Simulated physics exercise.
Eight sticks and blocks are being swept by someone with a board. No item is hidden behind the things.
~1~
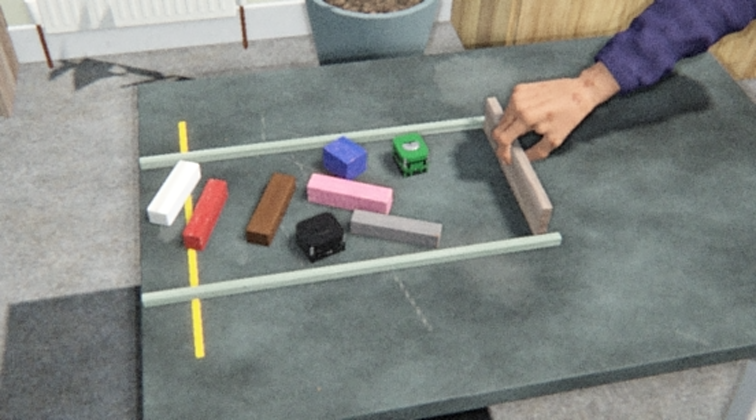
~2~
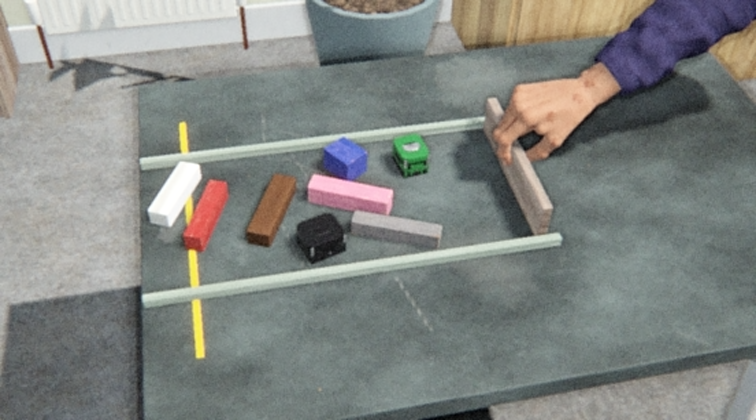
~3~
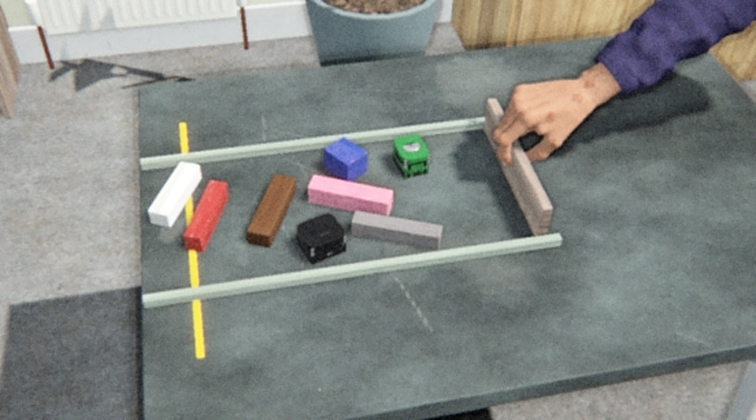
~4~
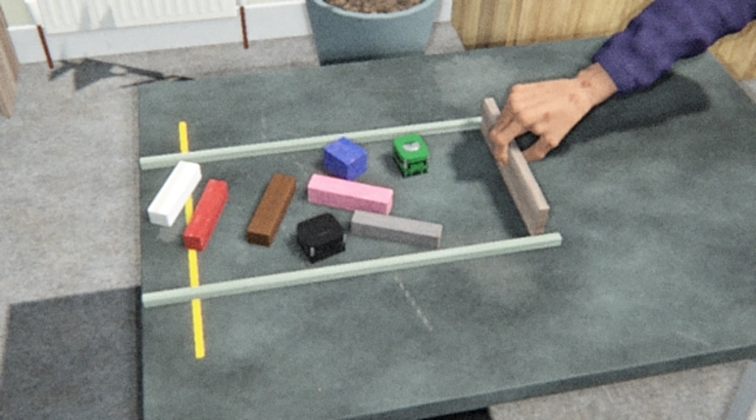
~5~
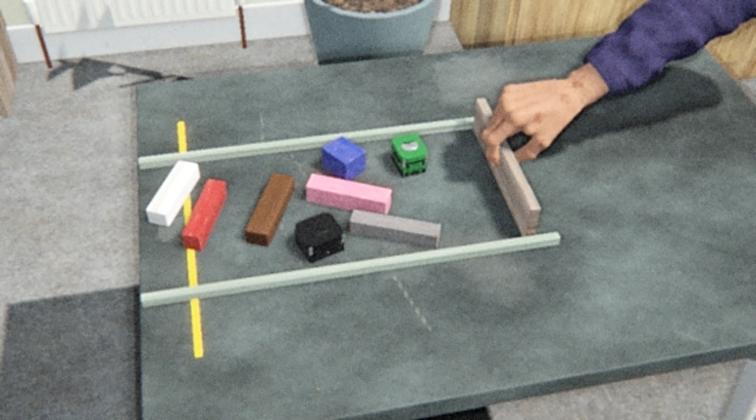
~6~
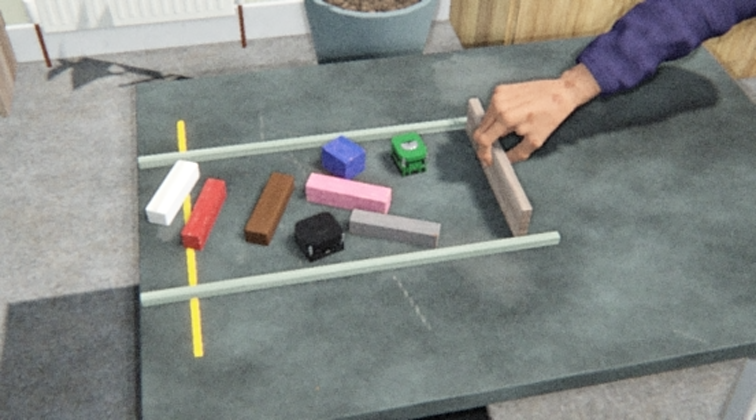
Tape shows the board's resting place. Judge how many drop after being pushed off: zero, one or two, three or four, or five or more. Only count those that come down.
In this one, three or four spill over.
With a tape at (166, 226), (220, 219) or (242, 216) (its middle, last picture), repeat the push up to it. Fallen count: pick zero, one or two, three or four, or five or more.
In turn: Five or more; 1 or 2; none.
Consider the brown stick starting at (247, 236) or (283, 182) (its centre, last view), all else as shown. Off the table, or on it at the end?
Trial 1: Over the edge; trial 2: Over the edge.
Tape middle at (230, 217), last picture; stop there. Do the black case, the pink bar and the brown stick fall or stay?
The black case is still there. The pink bar is still there. The brown stick is still there.
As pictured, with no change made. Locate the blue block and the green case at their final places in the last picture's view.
Final positions - blue block around (141, 173), green case around (170, 186).
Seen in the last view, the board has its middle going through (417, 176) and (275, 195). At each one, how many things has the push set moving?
First position 2; second position 8.
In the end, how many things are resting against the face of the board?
It's touching 3 at the end.
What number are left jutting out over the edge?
4.
Early on, none off yet; white stick at rest near (173, 192); red bar at rest near (205, 214); brown stick at rest near (270, 208).
A while later, none off yet; white stick at rest near (173, 192); red bar moving near (198, 216); brown stick travelled a little near (237, 208).
Further along, none off yet; white stick travelled a little near (139, 189); red bar travelled about its own width near (147, 232); brown stick travelled about its own width near (166, 221).
Finally, the number that fall off is three or four; lost, brown stick, red bar and white stick.
